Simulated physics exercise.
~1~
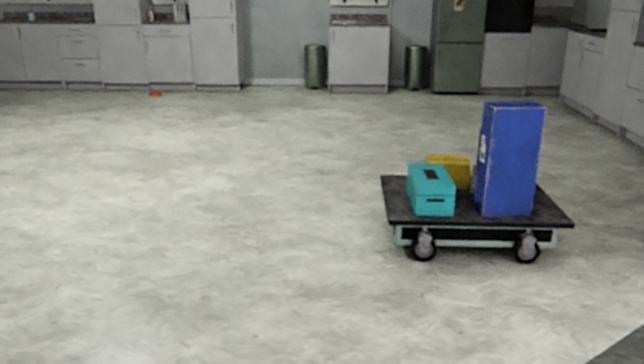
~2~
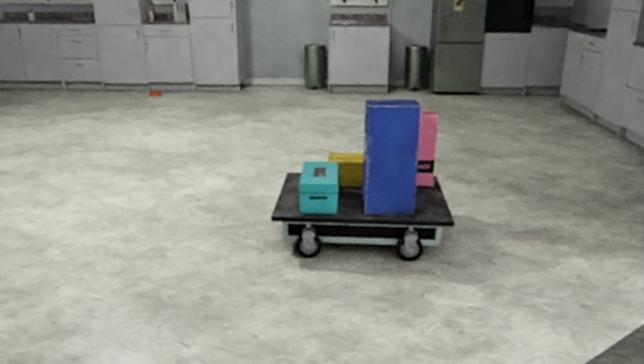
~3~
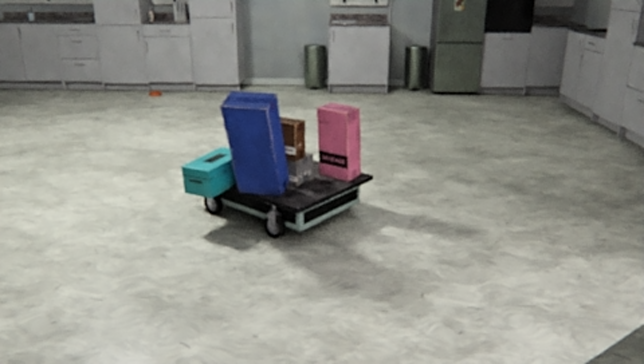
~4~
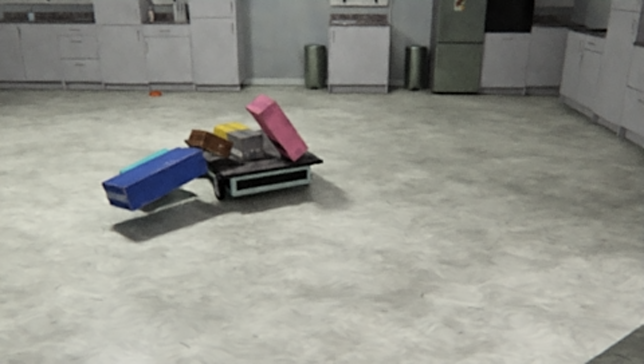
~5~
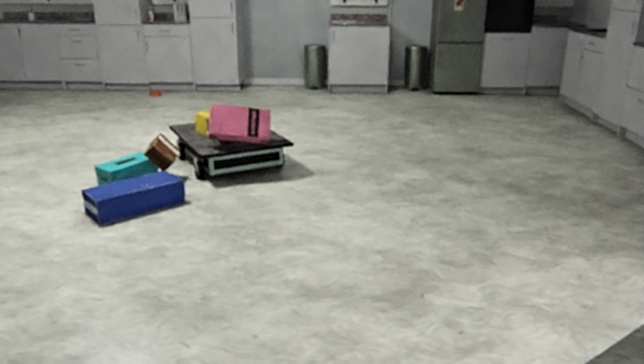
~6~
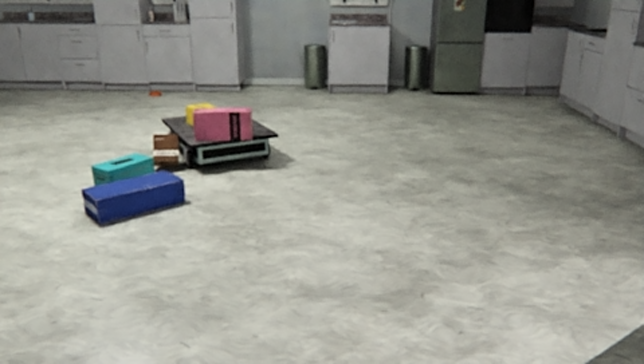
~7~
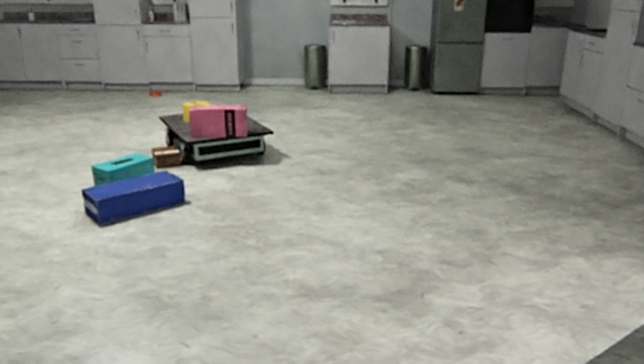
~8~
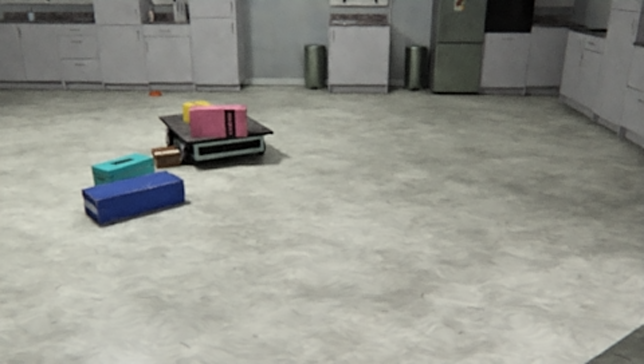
Cart rolling left and turning across a kitchen floor, spilling blue, turquoise and brown boxes, then stopping with pink and yellow aboard.
